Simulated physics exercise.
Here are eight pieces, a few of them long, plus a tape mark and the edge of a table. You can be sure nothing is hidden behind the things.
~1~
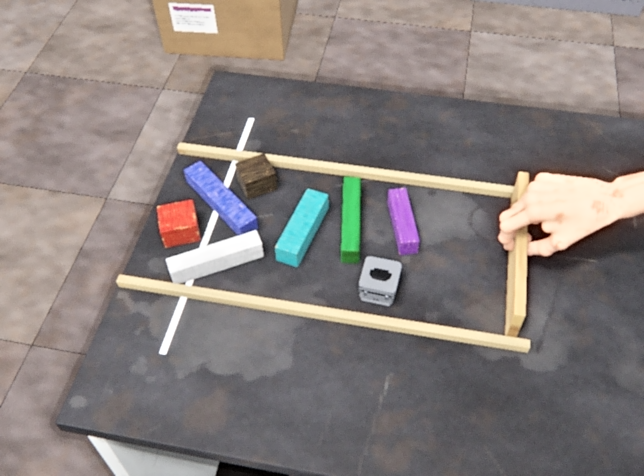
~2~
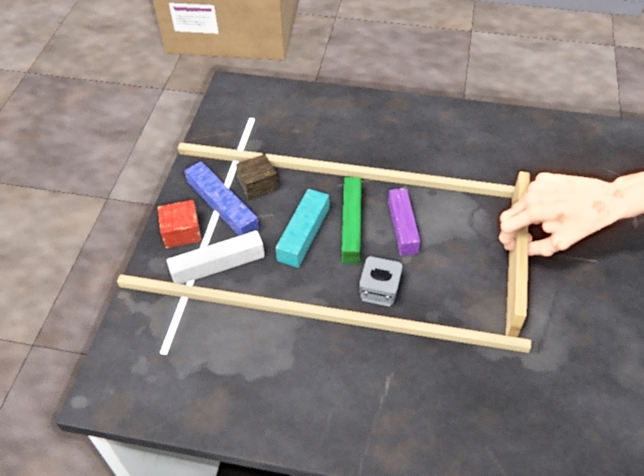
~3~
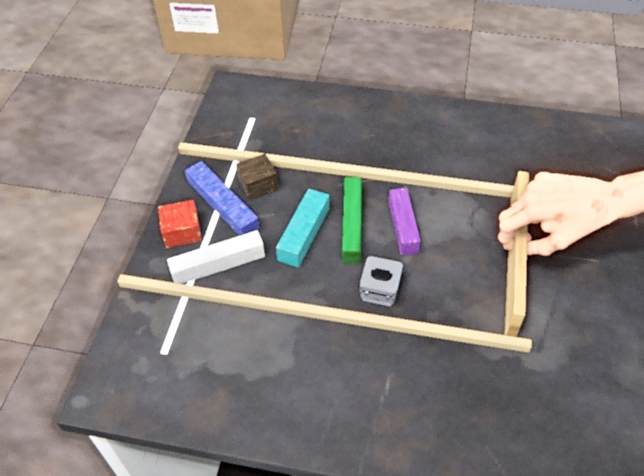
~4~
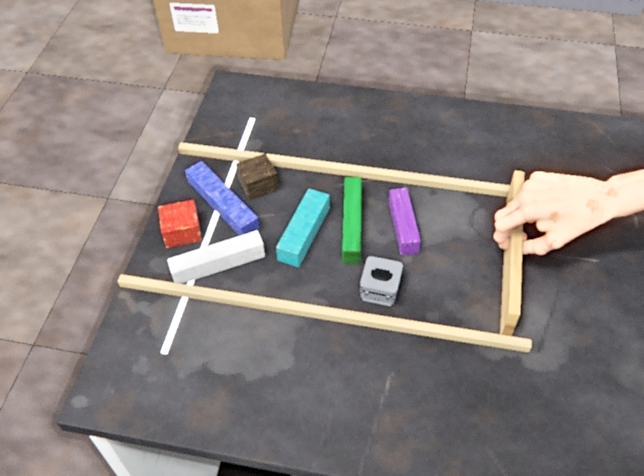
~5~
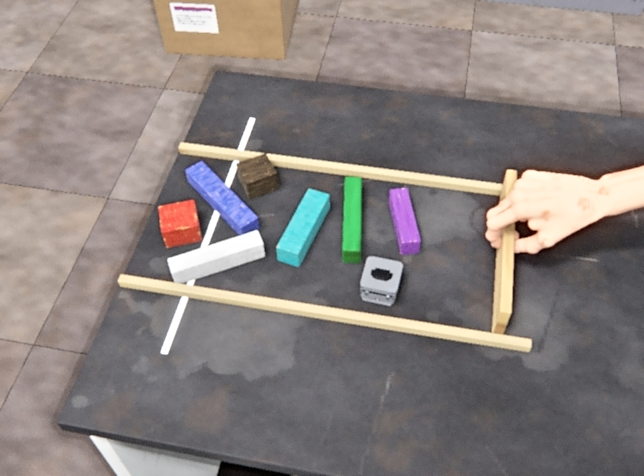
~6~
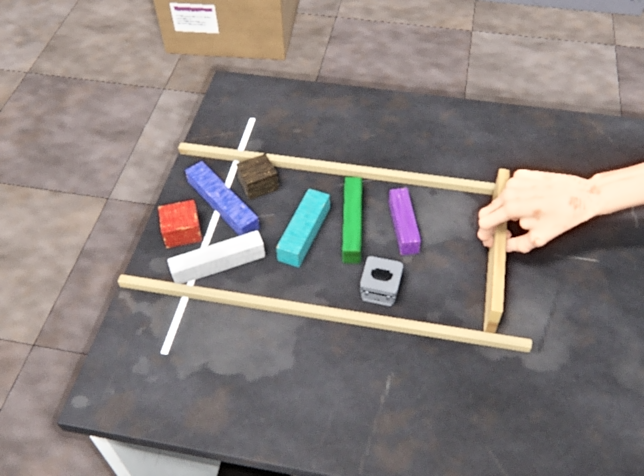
On a dark, worn tabletop, eight pieces, including red, blue, white, turquoise, green and purple ones, lie between two wooden strips, some near or across a white tape line. A hand at the right holds an upright board still at first, then slides it slightly left, while the pieces stay put.
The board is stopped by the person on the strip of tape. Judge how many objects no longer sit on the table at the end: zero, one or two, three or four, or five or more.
After the push, three or four are missing from the table.
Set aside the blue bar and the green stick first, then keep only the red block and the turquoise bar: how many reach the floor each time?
First 1, then 0.
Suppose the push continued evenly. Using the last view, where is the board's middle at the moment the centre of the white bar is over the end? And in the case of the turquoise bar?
The white bar gives roughly (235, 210), the turquoise bar roughly (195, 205).
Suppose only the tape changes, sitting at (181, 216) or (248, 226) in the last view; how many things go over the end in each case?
Ending up on the floor: First try 5, second try 0.
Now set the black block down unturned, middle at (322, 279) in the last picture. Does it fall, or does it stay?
From there it survives.
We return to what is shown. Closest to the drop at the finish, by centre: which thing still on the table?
It's the black block that ends up nearest.
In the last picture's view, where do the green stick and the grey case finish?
They end up close to (194, 197) and (181, 252).
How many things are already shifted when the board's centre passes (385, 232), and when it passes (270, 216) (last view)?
At the first point the count is 2, at the second it's 8.
Early on, none off yet; red block at rest near (180, 224); blue bar at rest near (222, 199); white bar at rest near (217, 258).
A while later, none off yet; red block travelled about its own width near (158, 218); blue bar travelled a little near (185, 189); white bar travelled about its own width near (147, 251).
Finally, the number that fall off is three or four; lost, white bar, blue bar and red block.
